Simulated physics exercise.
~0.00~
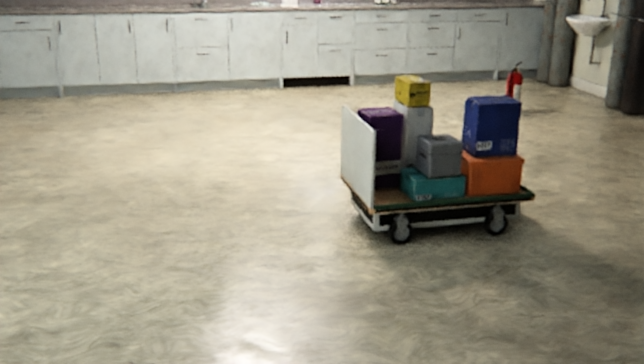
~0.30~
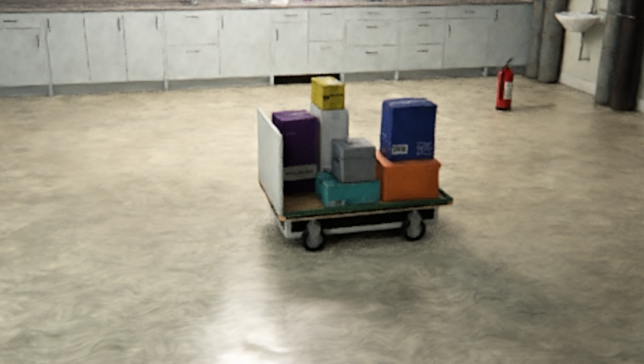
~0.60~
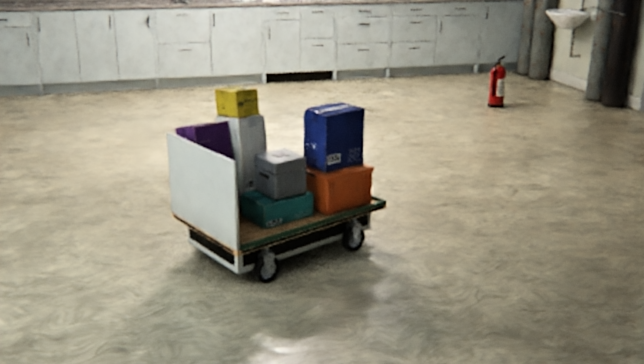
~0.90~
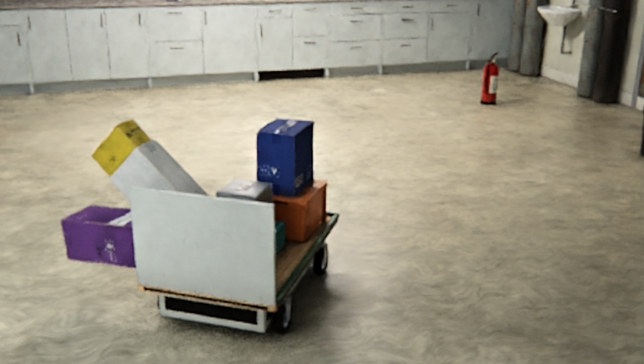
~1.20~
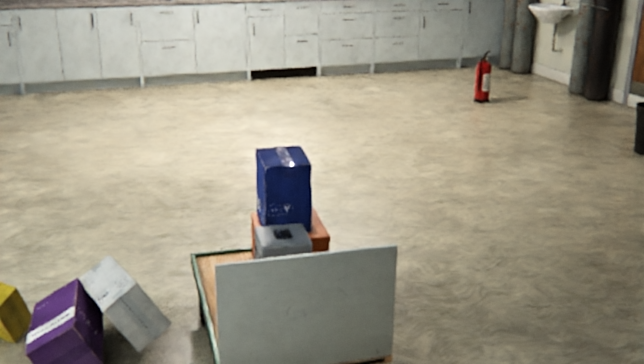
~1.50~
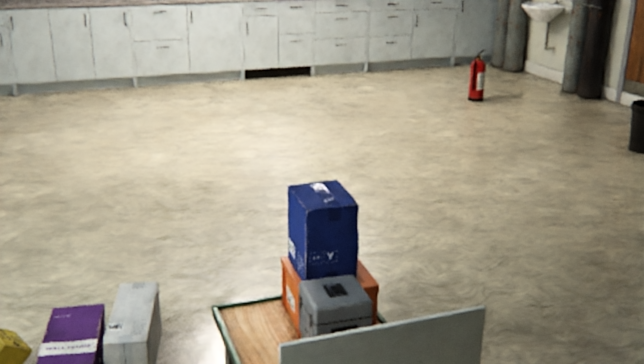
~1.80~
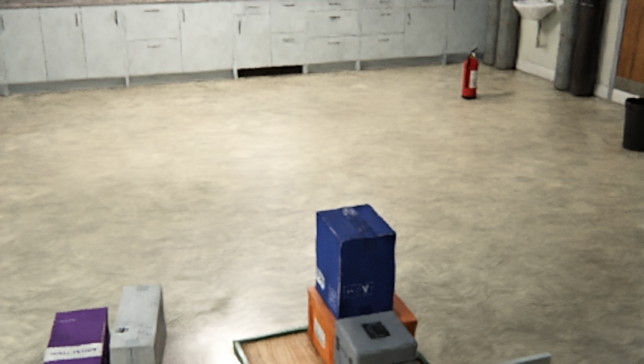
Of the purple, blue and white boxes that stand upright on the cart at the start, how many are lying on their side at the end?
Two of them are lying on their side at the end, the purple box and the white box, both on the floor.
